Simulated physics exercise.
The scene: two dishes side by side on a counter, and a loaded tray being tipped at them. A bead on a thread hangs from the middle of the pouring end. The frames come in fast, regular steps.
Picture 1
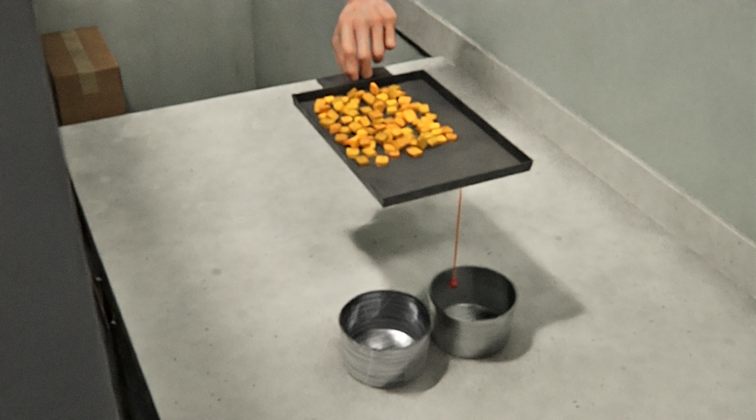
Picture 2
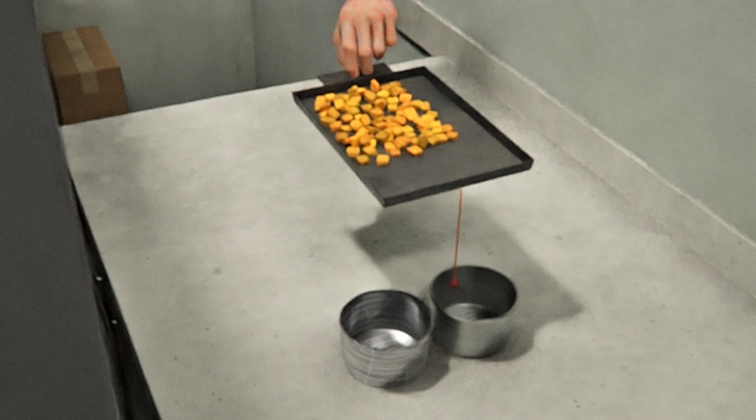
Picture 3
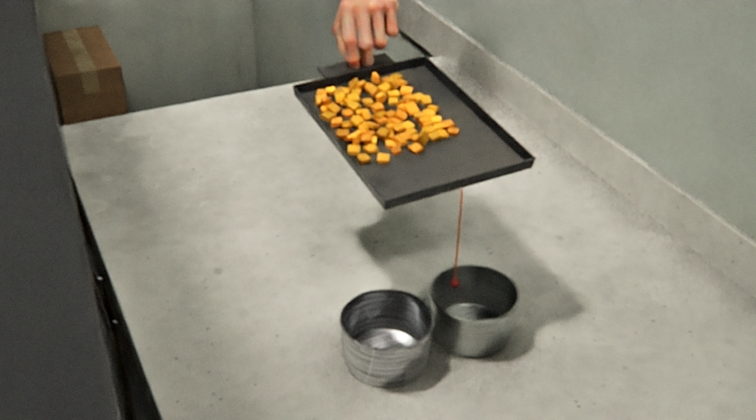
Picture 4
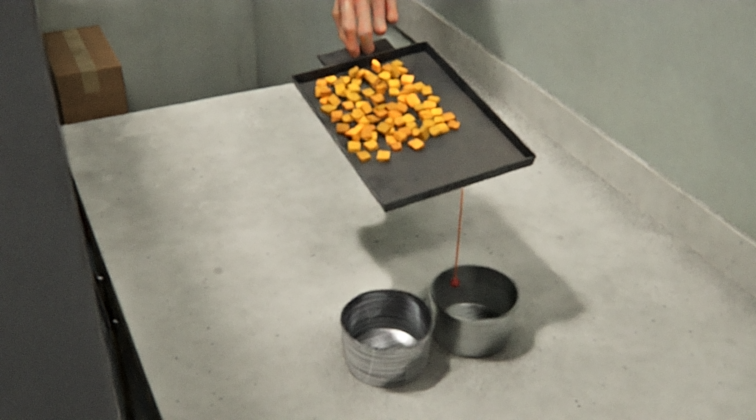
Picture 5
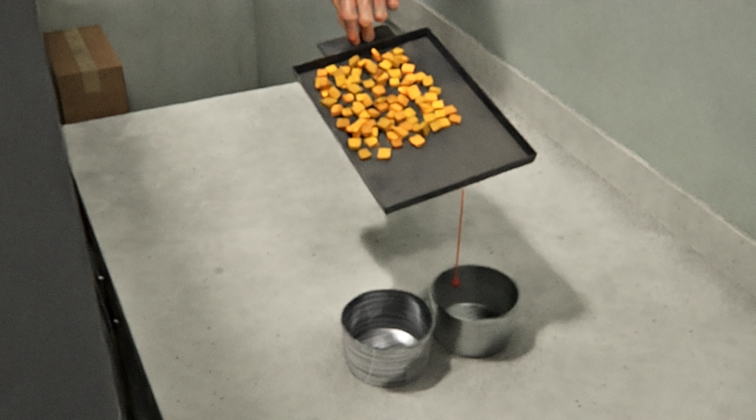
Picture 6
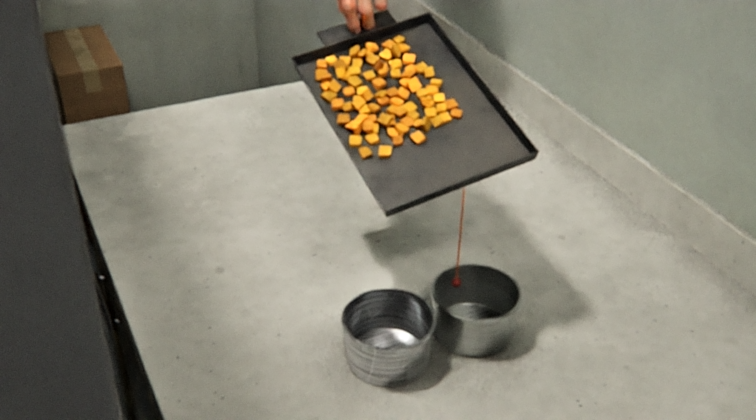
A black tray loaded with small orange-yellow pieces tilted gradually as a hand raised its far end, its near left corner dipping slightly, while two metal dishes sat side by side on the grey counter below.
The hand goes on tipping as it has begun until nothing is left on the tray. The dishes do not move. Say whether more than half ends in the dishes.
Together they catch the larger part.
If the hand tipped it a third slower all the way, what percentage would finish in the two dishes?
Close to 90 per cent.
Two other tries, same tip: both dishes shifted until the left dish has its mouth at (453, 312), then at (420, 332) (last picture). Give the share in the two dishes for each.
First some 30, then 60 per cent.
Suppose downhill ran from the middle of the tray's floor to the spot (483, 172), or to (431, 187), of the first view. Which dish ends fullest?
In turn: The right dish; the left-hand dish.
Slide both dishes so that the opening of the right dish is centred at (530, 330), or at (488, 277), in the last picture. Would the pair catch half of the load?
At the first place under half, at the second most of it.
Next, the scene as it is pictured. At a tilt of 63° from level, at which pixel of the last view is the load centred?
Around (394, 175).
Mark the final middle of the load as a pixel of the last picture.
Around (388, 350).
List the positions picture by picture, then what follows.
Corners of the pouring end (384, 196) and (531, 160), level; middle of the load (377, 122), small crackers; left dish (406, 364); right dish (495, 335); bead on its thread (453, 284), in the first frame.
Corners of the pouring end (384, 197) and (532, 159), level; middle of the load (378, 120), in the second frame.
Corners of the pouring end (385, 199) and (533, 157), tipped barely, lowest at the left corner; middle of the load (379, 115), in the third frame.
Corners of the pouring end (385, 202) and (534, 155), tipped a little, lowest at the left corner; middle of the load (379, 108), in the fourth frame.
Corners of the pouring end (386, 206) and (535, 153), tipped a little, lowest at the left corner; middle of the load (380, 101), in the fifth frame.
Corners of the pouring end (386, 209) and (536, 151), tipped clearly, lowest at the left corner; middle of the load (380, 94); left dish (409, 363); right dish (498, 334), in the sixth frame.
Just after the last frame, tray tipped steeply; almost all on the tray; about a tenth in the air.
A moment on, tray tipped past a quarter turn; roughly a quarter on the tray; roughly two thirds in the left dish; just a few outside both; roughly a quarter in the air.
Further on, tray tipped past a quarter turn; almost all in the left dish; just a few outside both.
When it is over, tray tipped past a quarter turn; almost all in the left dish; not one in the right dish; just a few outside both.
